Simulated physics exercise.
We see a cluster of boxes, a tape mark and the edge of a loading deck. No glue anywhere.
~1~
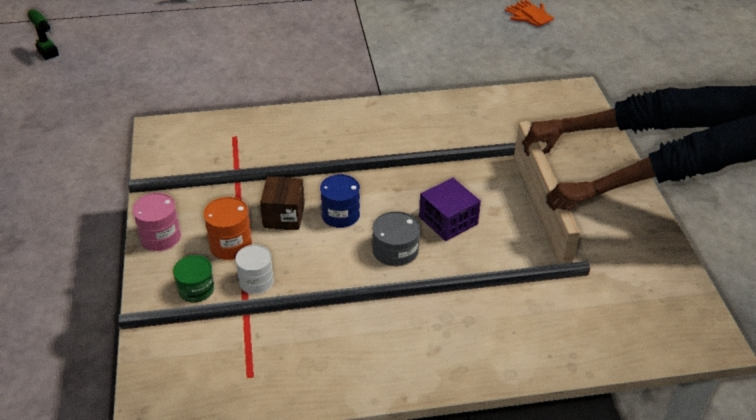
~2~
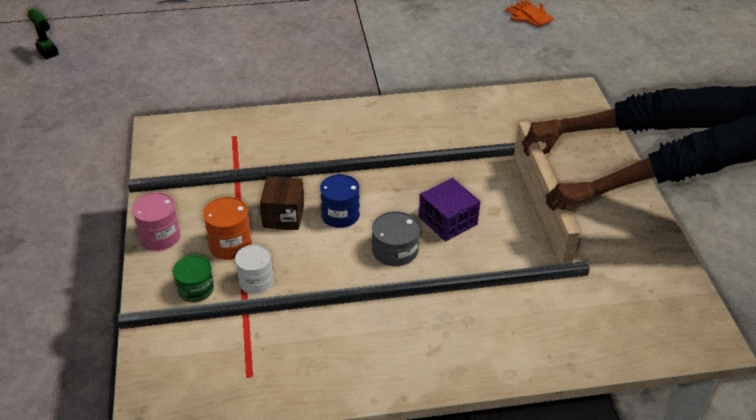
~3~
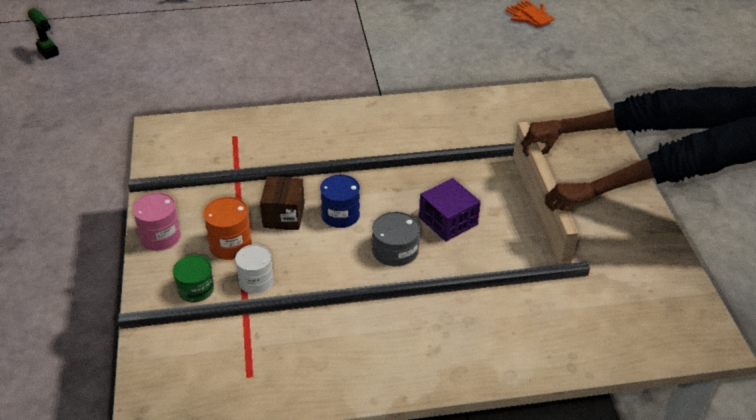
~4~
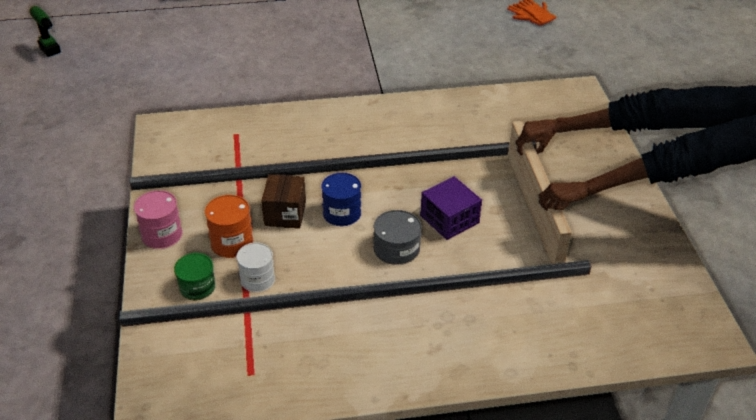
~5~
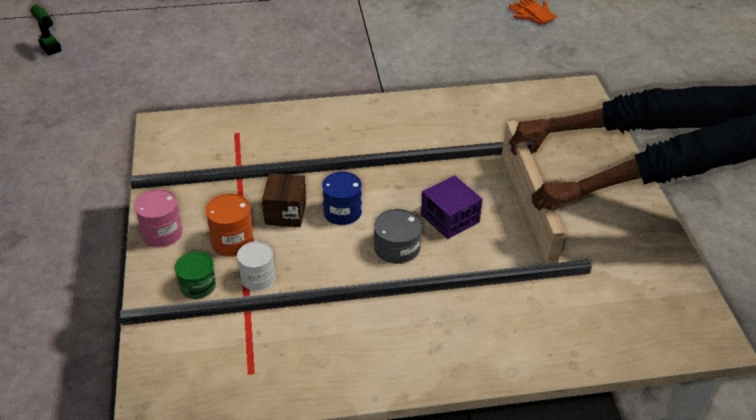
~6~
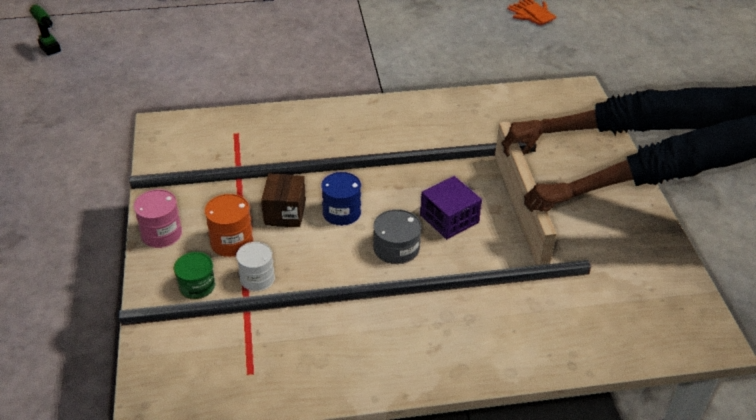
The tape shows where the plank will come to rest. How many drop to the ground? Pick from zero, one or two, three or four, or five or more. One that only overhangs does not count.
The number that fall off is zero.
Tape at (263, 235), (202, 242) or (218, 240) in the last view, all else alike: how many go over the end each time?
It would be 0, 1 and 1.
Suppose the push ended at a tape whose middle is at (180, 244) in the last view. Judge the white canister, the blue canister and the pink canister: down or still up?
The white canister is kept; the blue canister drops off; the pink canister comes down.
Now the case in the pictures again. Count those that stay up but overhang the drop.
It comes to 1.
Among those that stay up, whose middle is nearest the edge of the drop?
The pink canister.
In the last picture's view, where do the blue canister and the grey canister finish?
The blue canister stops around (176, 213); the grey canister around (219, 254).
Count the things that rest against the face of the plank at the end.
It touches 2.
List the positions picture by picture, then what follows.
In the first frame, pink canister (157, 222); green pail (194, 279); orange canister (228, 228); plank (544, 191); tape (241, 241).
In the second frame, green pail (194, 279); brown parcel (283, 203).
In the third frame, orange canister (228, 228); plank (543, 192).
In the fourth frame, pink canister (159, 220); white canister (256, 267).
In the fifth frame, green pail (196, 276); purple crate (451, 207).
In the sixth frame, pink canister (158, 219); green pail (195, 276); orange canister (229, 225); plank (523, 192); tape (242, 237).
Early on, none off yet; pink canister at rest near (158, 219); green pail at rest near (195, 276); orange canister at rest near (229, 225).
A while later, none off yet; pink canister at rest near (158, 219); green pail at rest near (195, 276); orange canister travelled a little near (213, 234).
Finally, the number that fall off is zero.
